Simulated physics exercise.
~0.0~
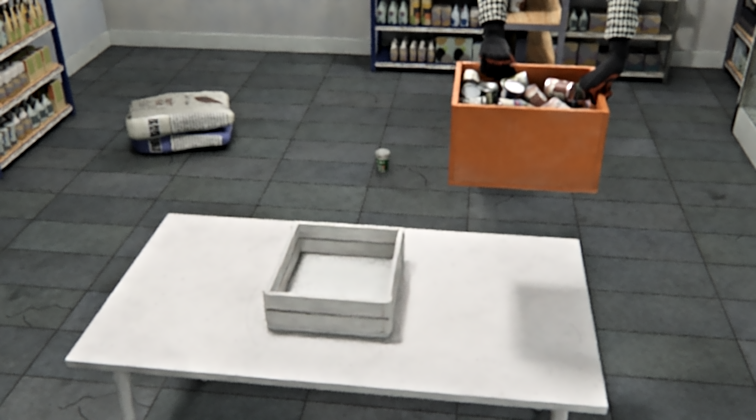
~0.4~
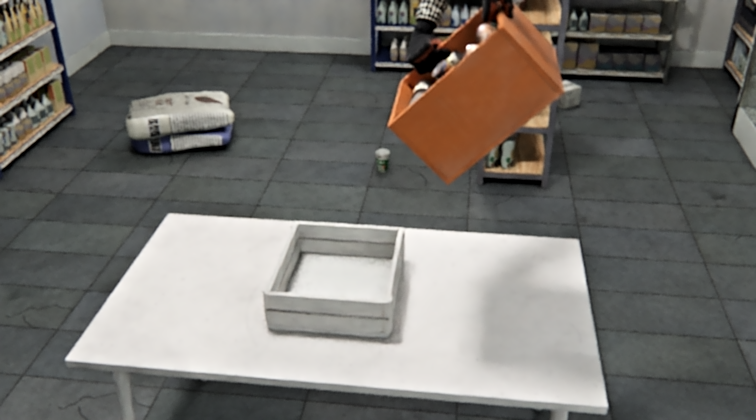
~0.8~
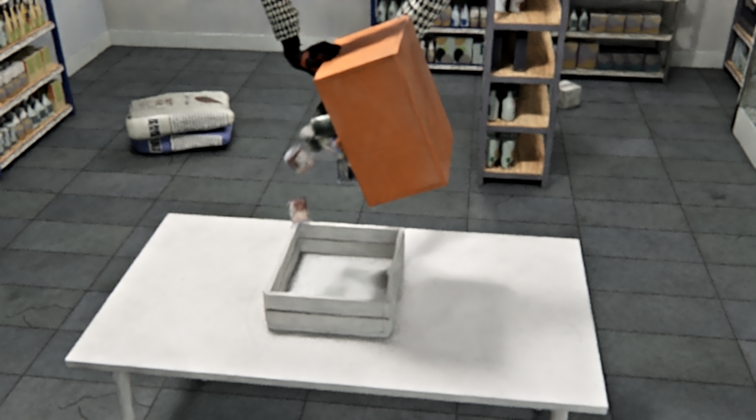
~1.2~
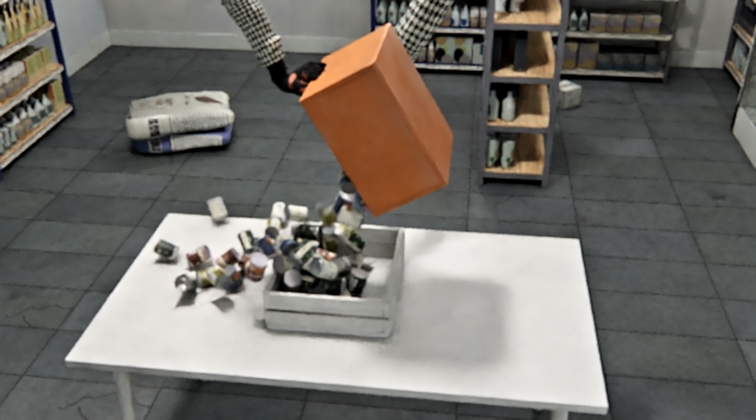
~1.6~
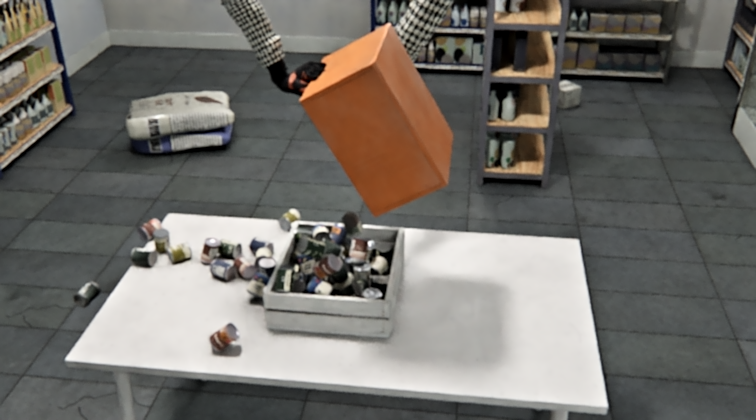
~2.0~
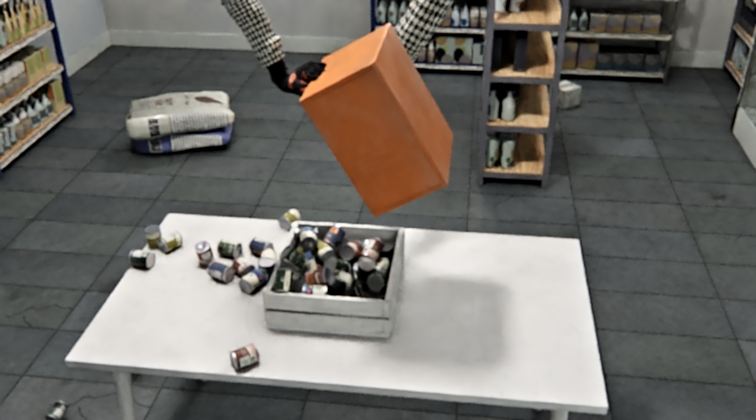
In a shop aisle, gloved hands tipping an orange tote of small tins over a white crate, filling it while others scatter leftward.
